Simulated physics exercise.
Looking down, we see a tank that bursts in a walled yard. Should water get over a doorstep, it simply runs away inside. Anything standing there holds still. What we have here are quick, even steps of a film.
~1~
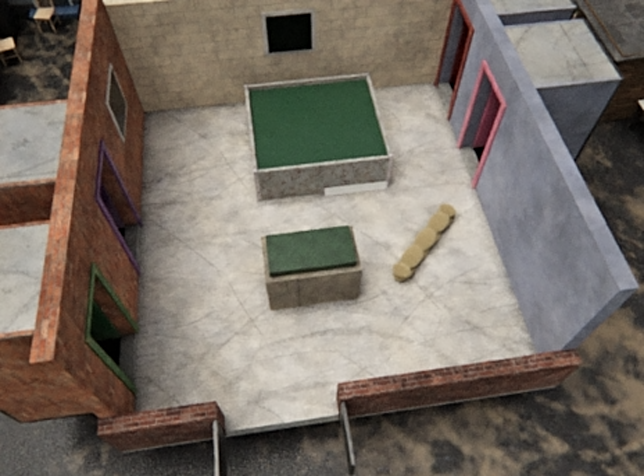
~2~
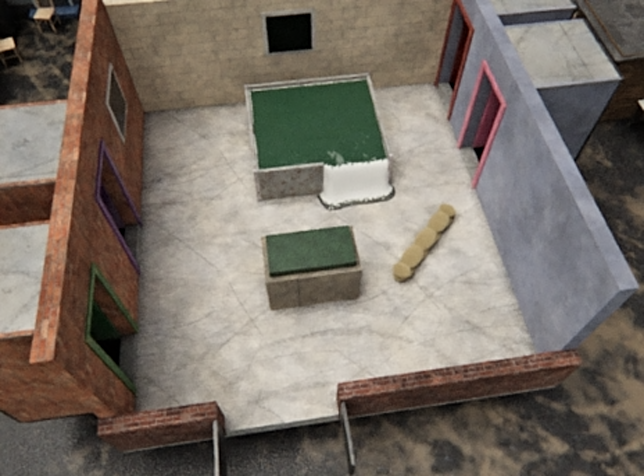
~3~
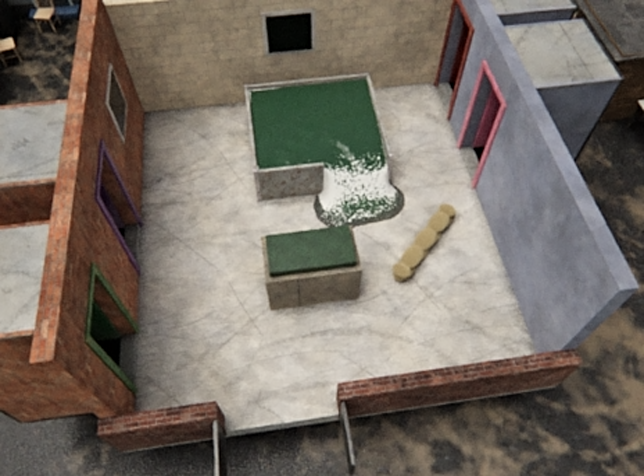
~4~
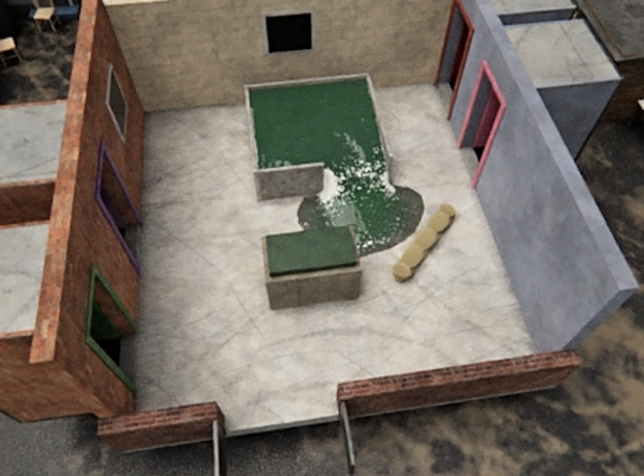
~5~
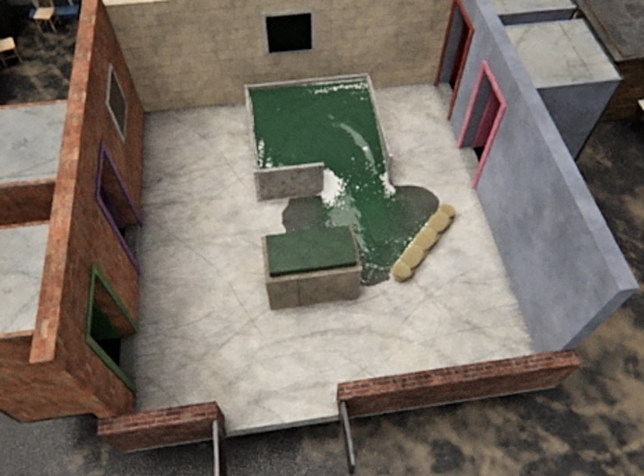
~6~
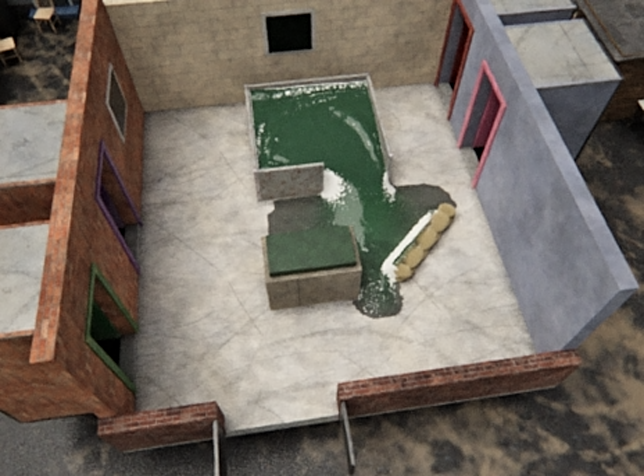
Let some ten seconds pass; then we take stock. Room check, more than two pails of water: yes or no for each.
Green door, yes; red door, no; pink door, yes; purple door, no.
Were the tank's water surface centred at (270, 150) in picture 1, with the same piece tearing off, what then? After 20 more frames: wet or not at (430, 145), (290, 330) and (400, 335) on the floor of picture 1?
Going through them in that order: Waterlogged, still bare and waterlogged.
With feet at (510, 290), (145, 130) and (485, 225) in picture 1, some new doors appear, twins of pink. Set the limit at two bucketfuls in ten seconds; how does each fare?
Well, the first breaks the limit, the next remains within bounds, and the last breaks the limit.
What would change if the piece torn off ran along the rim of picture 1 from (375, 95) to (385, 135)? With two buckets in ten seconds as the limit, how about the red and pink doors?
Red exceeds the limit, pink exceeds the limit.
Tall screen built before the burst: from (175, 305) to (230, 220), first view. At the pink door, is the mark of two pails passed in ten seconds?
Note - pink crosses the line.
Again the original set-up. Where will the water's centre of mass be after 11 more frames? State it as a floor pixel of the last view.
I reckon somewhere around (340, 202).
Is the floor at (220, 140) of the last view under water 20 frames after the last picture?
It'll be unwetted.
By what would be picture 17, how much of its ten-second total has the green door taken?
Roughly 0 percent.
A moment on, water covers 25 % of the floor; the green door not reached, the red door not reached, the pink door not reached, the purple door not reached.
Next, water covers 50 % of the floor; the green door not reached, the red door not reached, the pink door under two buckets in, the purple door wet at the sill, nothing in.
Then, water covers 75 % of the floor; the green door wet at the sill, nothing in, the red door wet at the sill, nothing in, the pink door over two buckets in, the purple door wet at the sill, nothing in.
Later, water covers 90 % of the floor; the green door over two buckets in, the red door wet at the sill, nothing in, the pink door over two buckets in, the purple door under two buckets in.
In the end, water covers 95 % of the floor; the green door over two buckets in, the red door under two buckets in, the pink door far over two buckets in, the purple door under two buckets in.
